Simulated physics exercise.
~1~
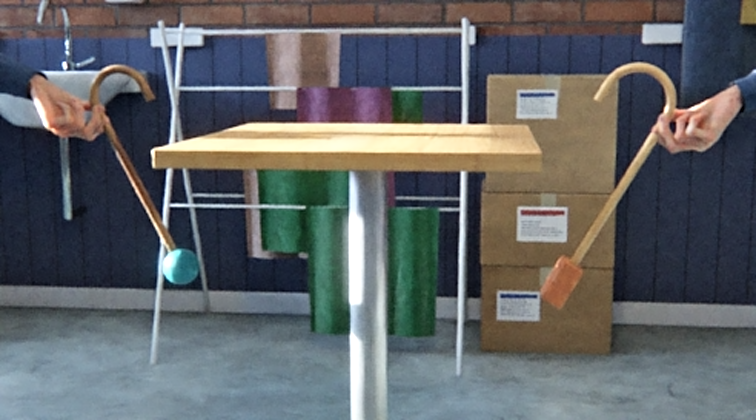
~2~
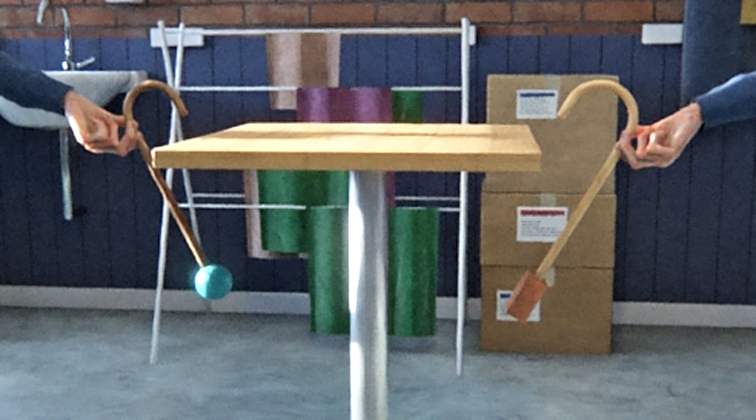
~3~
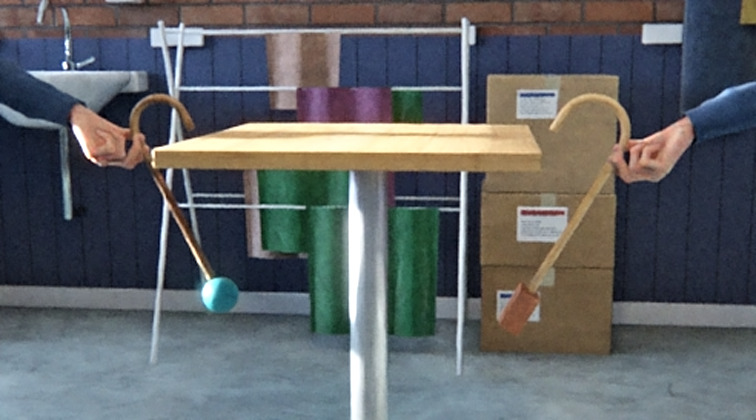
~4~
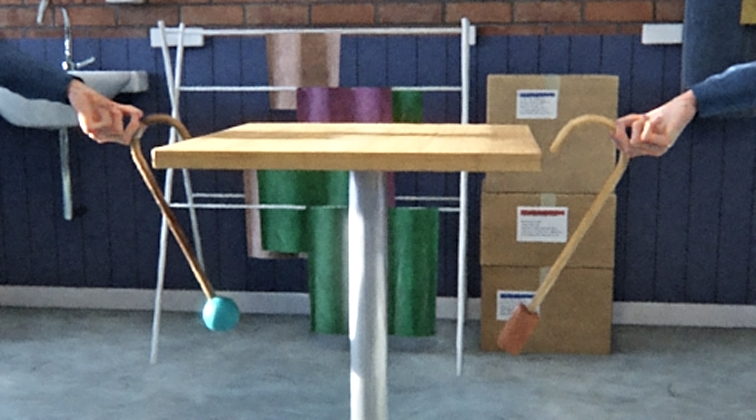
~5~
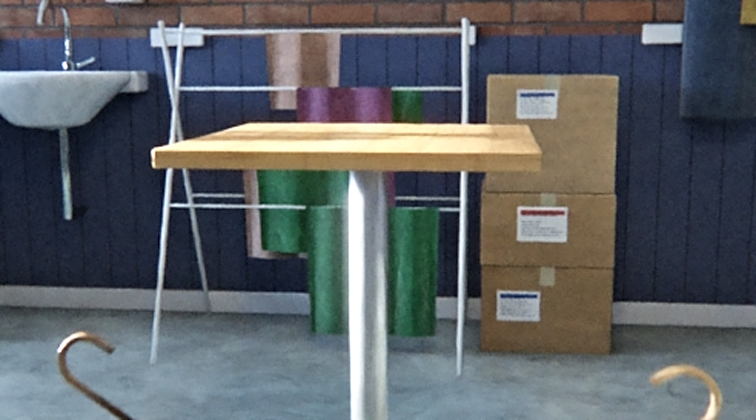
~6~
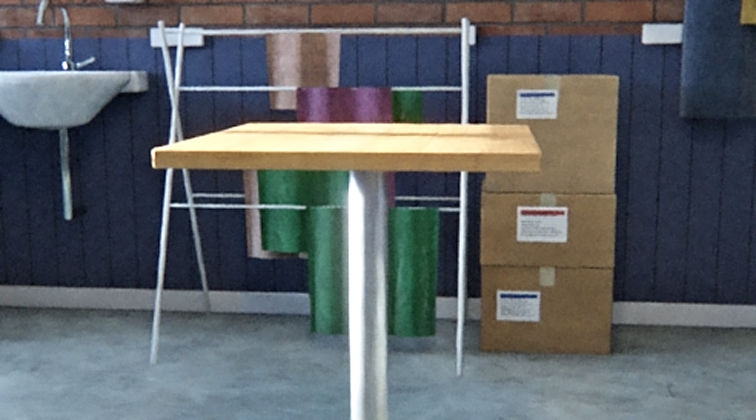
The clip shows two hands bringing a crooked stick with a turquoise ball end and another with an orange block end to opposite edges of a wooden table, lowering them slightly; once released, both tilt and drop out of view, leaving the table standing.
